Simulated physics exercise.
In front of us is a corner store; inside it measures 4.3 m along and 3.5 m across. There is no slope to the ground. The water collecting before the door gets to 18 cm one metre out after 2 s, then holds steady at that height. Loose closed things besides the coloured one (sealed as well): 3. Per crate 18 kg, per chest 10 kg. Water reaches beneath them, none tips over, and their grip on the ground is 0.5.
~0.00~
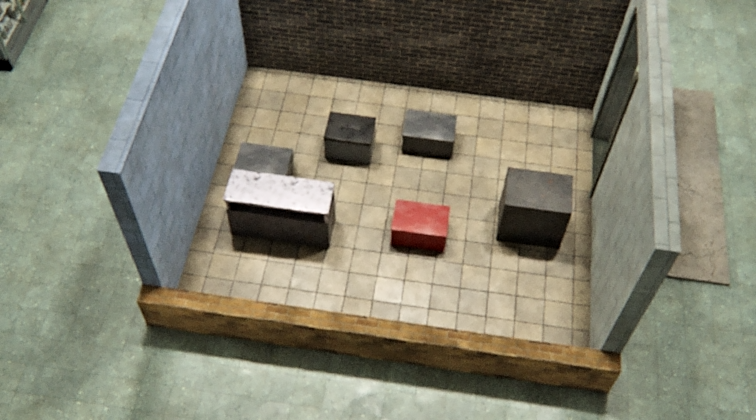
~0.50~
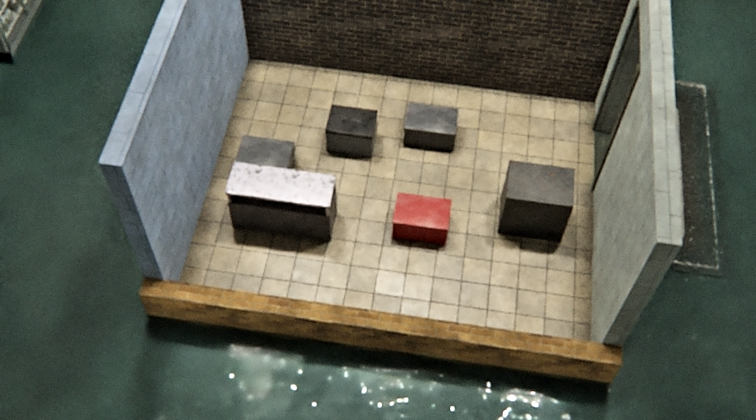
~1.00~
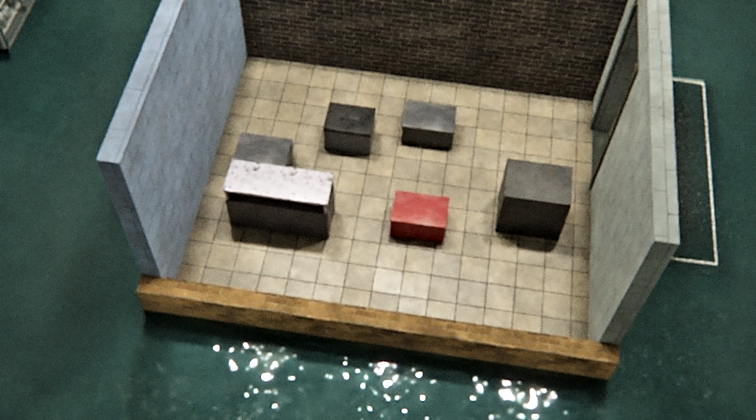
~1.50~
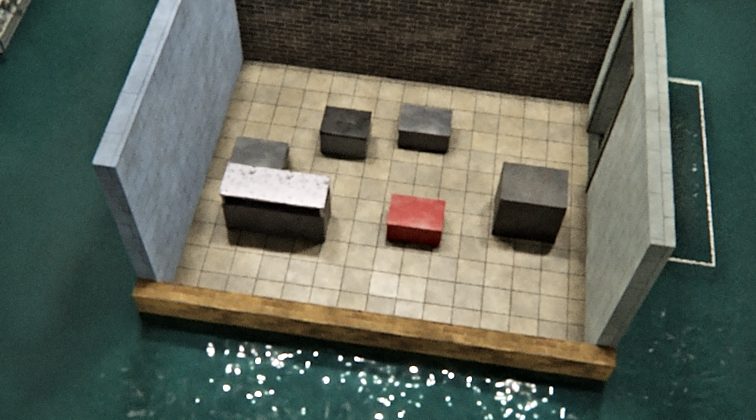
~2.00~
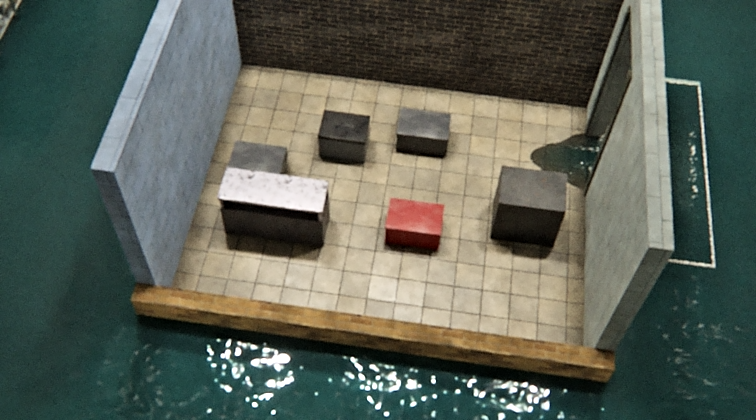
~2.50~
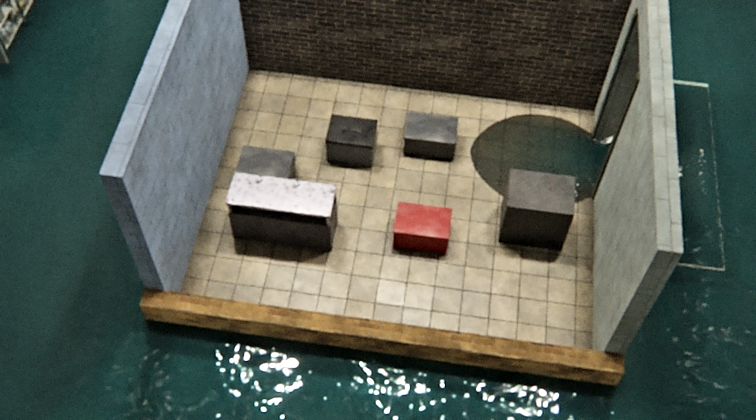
Small open-topped store with dark water rising around its walls, then spreading across the tiles from the right doorway past still boxes.
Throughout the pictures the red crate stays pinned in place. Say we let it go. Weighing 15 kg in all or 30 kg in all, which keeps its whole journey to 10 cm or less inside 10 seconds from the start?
I would say even the lighter one.
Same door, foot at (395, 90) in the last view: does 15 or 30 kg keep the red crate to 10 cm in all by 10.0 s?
If so, even the lighter mass works.
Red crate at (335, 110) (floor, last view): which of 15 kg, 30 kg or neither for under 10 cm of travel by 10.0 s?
Well, must use the heavier.
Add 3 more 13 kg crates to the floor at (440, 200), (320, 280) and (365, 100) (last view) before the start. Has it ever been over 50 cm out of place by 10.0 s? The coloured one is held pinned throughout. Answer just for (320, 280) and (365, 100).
First stays inside, then exceeds it.
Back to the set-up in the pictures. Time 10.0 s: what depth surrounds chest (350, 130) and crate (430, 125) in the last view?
I'd put it at 7 cm and 7 cm respectively.
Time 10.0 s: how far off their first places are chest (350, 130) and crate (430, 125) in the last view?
Respectively 30 and 0 cm.
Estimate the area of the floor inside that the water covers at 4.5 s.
Near 7.0 m2 in all.
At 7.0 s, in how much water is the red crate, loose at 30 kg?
Depth: Approx. 2 cm.
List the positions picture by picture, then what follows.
In the first picture, the red crate at (421, 218), on the bottom; 0.0 m2 under water; 0 of 4 have shifted.
In the second picture, the red crate at (422, 211), on the bottom; 0.0 m2 under water; 0 of 4 have shifted.
In the third picture, the red crate at (420, 209) rests on the ground; water covers 0.0 m2; 0 of 4 have shifted.
In the fourth picture, the red crate at (417, 212) rests on the ground; water covers 0.0 m2; 0 of 4 have shifted.
In the fifth picture, the red crate at (415, 216), on the bottom; 0.3 m2 under water; 0 of 4 have shifted.
In the sixth picture, the red crate at (423, 220) rests on the ground; water covers 1.5 m2; 0 of 4 have shifted.
After 3.5 s the red crate would be 0 cm from its start with 15 kg and 0 cm from its start with 30 kg; 1 cm of water round it then.
After 4.5 s the red crate would be 0 cm from its start with 15 kg and 0 cm from its start with 30 kg; 2 cm of water round it then.
After 7.0 s the red crate would be 0 cm from its start with 15 kg and 0 cm from its start with 30 kg; 2 cm of water round it then.
After 10.0 s the red crate would be 0 cm from its start with 15 kg and 0 cm from its start with 30 kg; 3 cm of water round it then.
